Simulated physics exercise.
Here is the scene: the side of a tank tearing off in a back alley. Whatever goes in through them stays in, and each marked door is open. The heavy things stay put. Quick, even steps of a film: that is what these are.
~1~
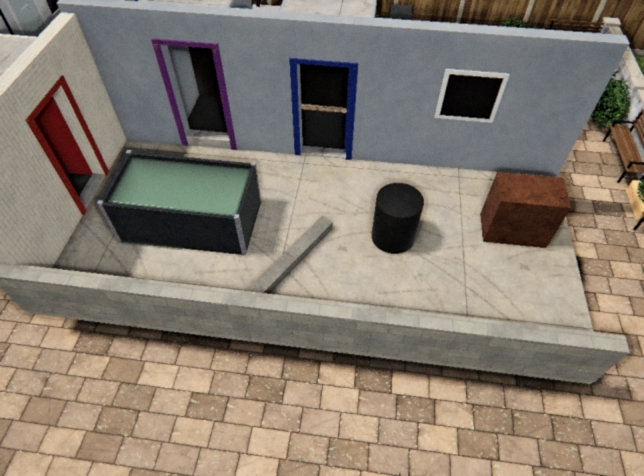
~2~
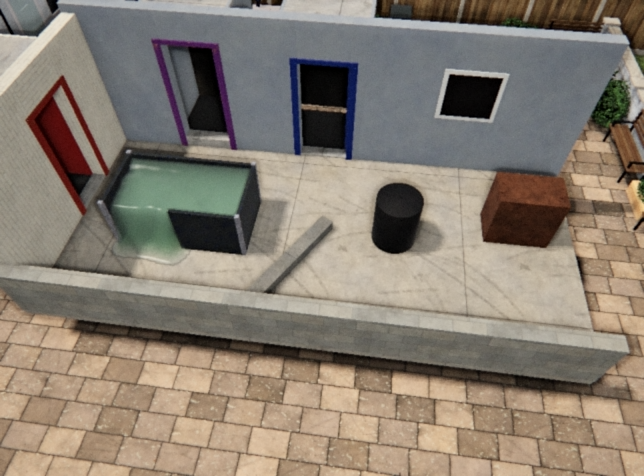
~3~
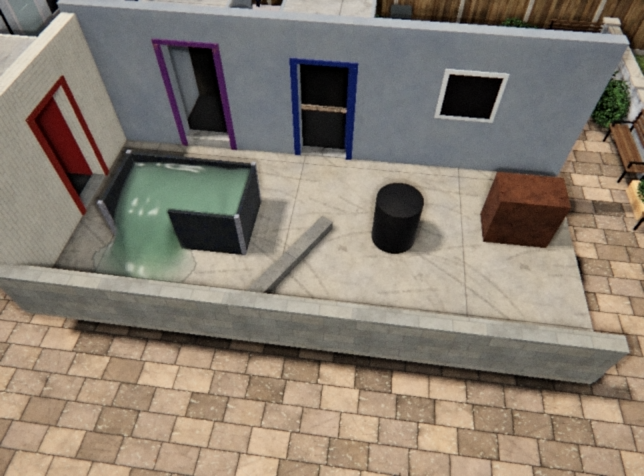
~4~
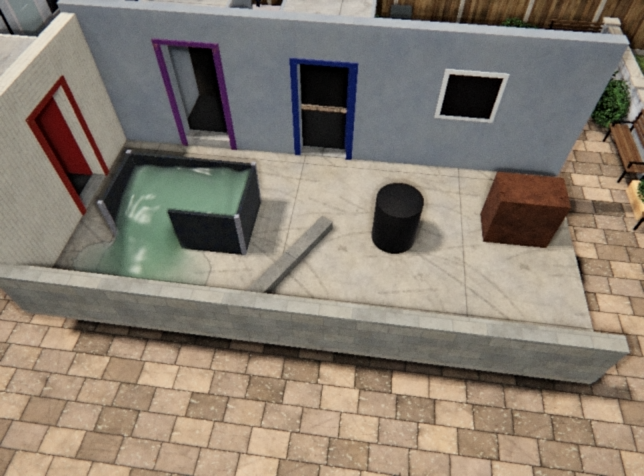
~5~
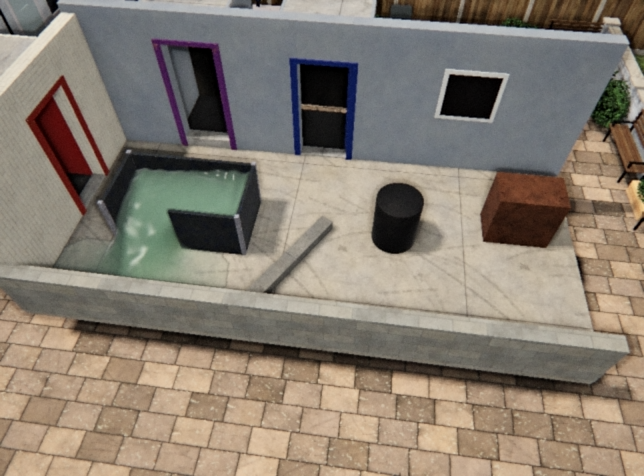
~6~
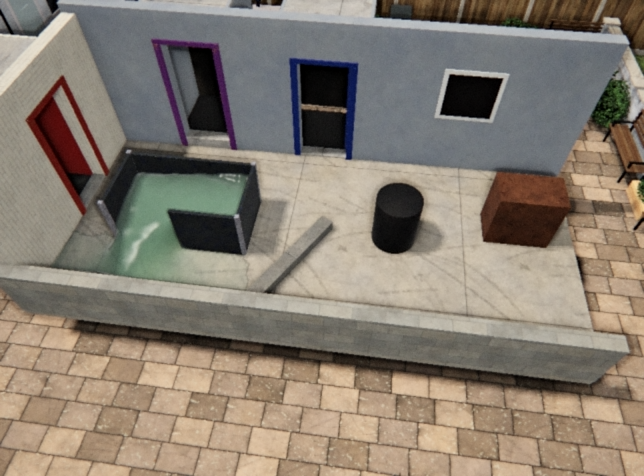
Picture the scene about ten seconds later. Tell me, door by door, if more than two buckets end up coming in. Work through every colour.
The red door surpasses two buckets. The purple door does not surpass two buckets. The blue door surpasses two buckets.
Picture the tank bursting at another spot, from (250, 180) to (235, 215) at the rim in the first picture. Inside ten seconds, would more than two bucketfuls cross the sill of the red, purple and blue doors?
Red stays within it, purple stays within it, blue exceeds the limit.
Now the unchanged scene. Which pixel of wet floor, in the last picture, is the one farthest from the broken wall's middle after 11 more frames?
Roughly at (490, 344).
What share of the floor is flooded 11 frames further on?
Close to 45 percent, by my reckoning.
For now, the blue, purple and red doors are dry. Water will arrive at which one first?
I'd say the door marked red.
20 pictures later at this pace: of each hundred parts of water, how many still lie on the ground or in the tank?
98 %.
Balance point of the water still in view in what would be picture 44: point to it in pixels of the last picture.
My pick is pixel (240, 218).
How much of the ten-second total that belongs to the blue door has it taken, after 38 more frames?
Something like 65 in a hundred.
A moment on, water covers 20 % of the floor; the red door not reached, the purple door not reached, the blue door not reached.
Next, water covers 45 % of the floor; the red door under two buckets in, the purple door not reached, the blue door not reached.
Then, water covers 75 % of the floor; the red door under two buckets in, the purple door wet at the sill, nothing in, the blue door over two buckets in.
Later, water covers 85 % of the floor; the red door over two buckets in, the purple door wet at the sill, nothing in, the blue door far over two buckets in.
In the end, water covers 95 % of the floor; the red door far over two buckets in, the purple door wet at the sill, nothing in, the blue door far over two buckets in.
